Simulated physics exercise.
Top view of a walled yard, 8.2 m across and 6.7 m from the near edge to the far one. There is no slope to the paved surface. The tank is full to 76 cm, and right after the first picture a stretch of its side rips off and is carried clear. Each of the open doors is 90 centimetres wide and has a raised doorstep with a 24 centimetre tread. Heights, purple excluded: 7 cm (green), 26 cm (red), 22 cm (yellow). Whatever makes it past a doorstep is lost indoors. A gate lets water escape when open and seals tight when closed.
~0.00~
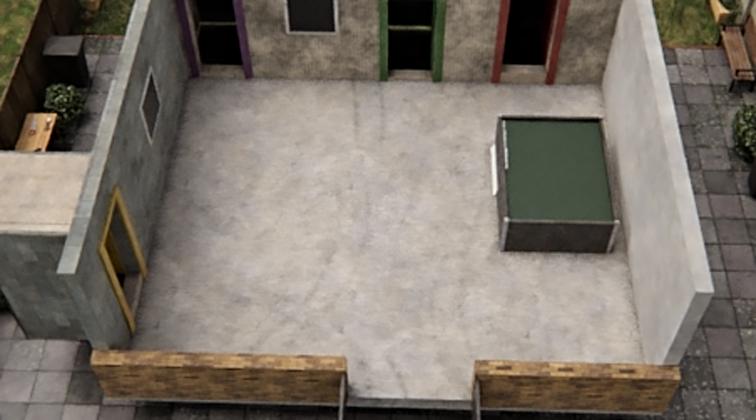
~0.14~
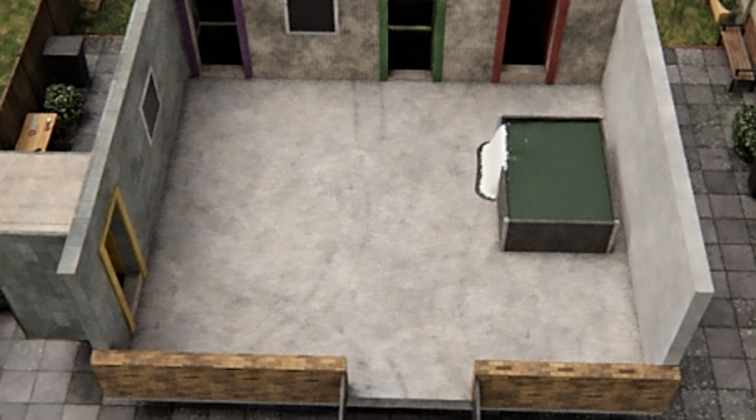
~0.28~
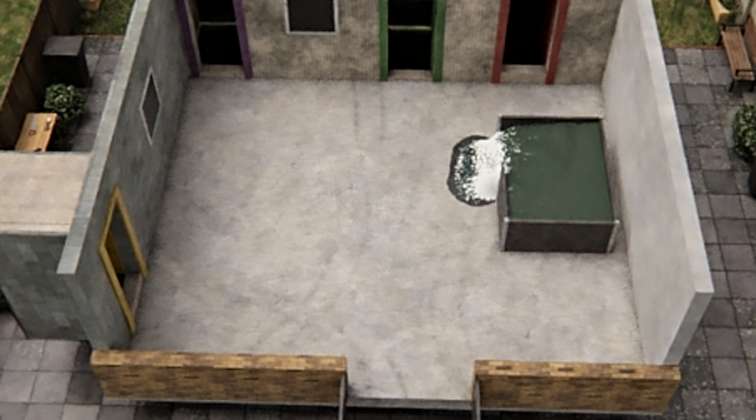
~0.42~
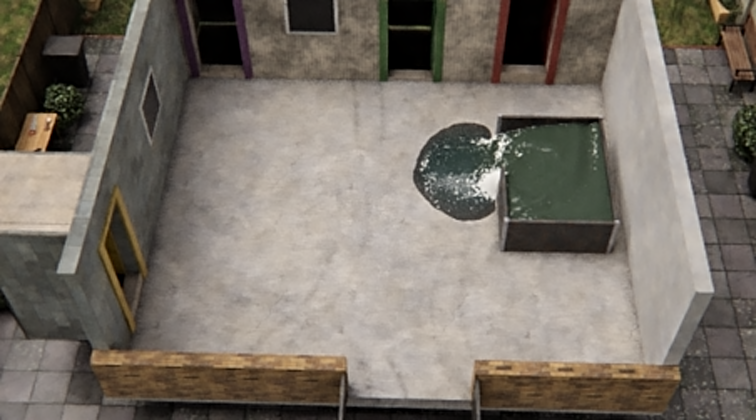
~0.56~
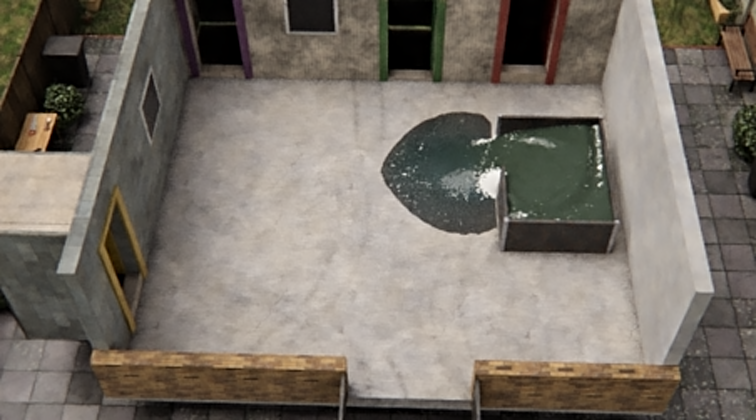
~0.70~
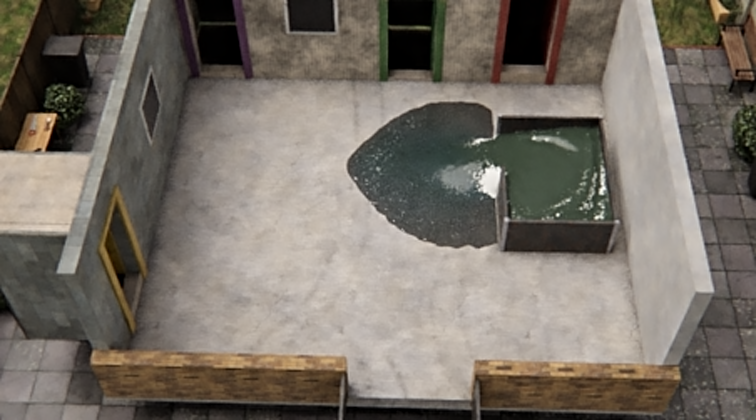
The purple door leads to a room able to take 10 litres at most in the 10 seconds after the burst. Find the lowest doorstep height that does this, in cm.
The lowest height is about 23 cm.
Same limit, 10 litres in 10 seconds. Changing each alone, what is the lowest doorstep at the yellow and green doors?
Some 10.0 cm for yellow, some 14.5 cm for green.
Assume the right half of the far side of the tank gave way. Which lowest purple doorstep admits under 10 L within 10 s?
Roughly 12.0 cm.
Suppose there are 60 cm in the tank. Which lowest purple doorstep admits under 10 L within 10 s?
About 17 centimetres.
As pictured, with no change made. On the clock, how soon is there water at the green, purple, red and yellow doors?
Front arrival: Green 1.1 seconds, purple 2.2 seconds, red 3.2 seconds, yellow 3.0 seconds.
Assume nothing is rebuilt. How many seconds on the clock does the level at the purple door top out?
I'd say near 4.0 seconds.
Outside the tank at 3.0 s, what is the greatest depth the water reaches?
Roughly 38 cm.
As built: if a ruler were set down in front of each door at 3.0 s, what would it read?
Lab note, depth in cm: Green 12; purple 17; red 1; yellow 8.
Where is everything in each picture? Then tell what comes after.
In the first frame, the tank at (555, 170) is whole and still, 76 cm deep; the purple door at (216, 39) is dry.
In the second frame, the gap is at (500, 161), the front 0.4 m out at (480, 191); the back of the tank holds 76 cm.
In the third frame, water pours out at (500, 163) and has run 0.8 m, to (453, 188); about 12 cm deep outside, 76 cm at the back.
In the fourth frame, the front is at (420, 184), 1.4 m from the gap at (500, 164); 2.4 m2 of floor is wet, 74 cm left at the back.
In the fifth frame, water pours out at (500, 164) and has run 2.0 m, to (387, 174); about 6 cm deep outside, 68 cm at the back.
In the sixth frame, water pours out at (500, 164) and has run 2.6 m, to (354, 173); about 5 cm deep outside, 64 cm at the back; 3.4 m in a straight line remain to the purple door at (216, 39).
After 1.4 s water covers 35 % of the floor, deepest (44 cm) near (492, 166); it has not reached the purple door.
After 3.0 s water covers 55 % of the floor, deepest (38 cm) near (187, 84); 17 cm at the purple door, 2 litres in over its 11 cm doorstep.
After 10.0 s water covers 85 % of the floor, deepest (12 cm) near (123, 376); 8 cm at the purple door, 105 litres in over its 11 cm doorstep.
At the purple door as built, the water arrived by 2.2 s and peaked near 22 cm at 4.2 s.
Run again over the same 10 s with other heights there, 27 litres in over 18.5 cm, 6 litres over 25 cm. The limit of 10 litres is kept from about 23 cm up.
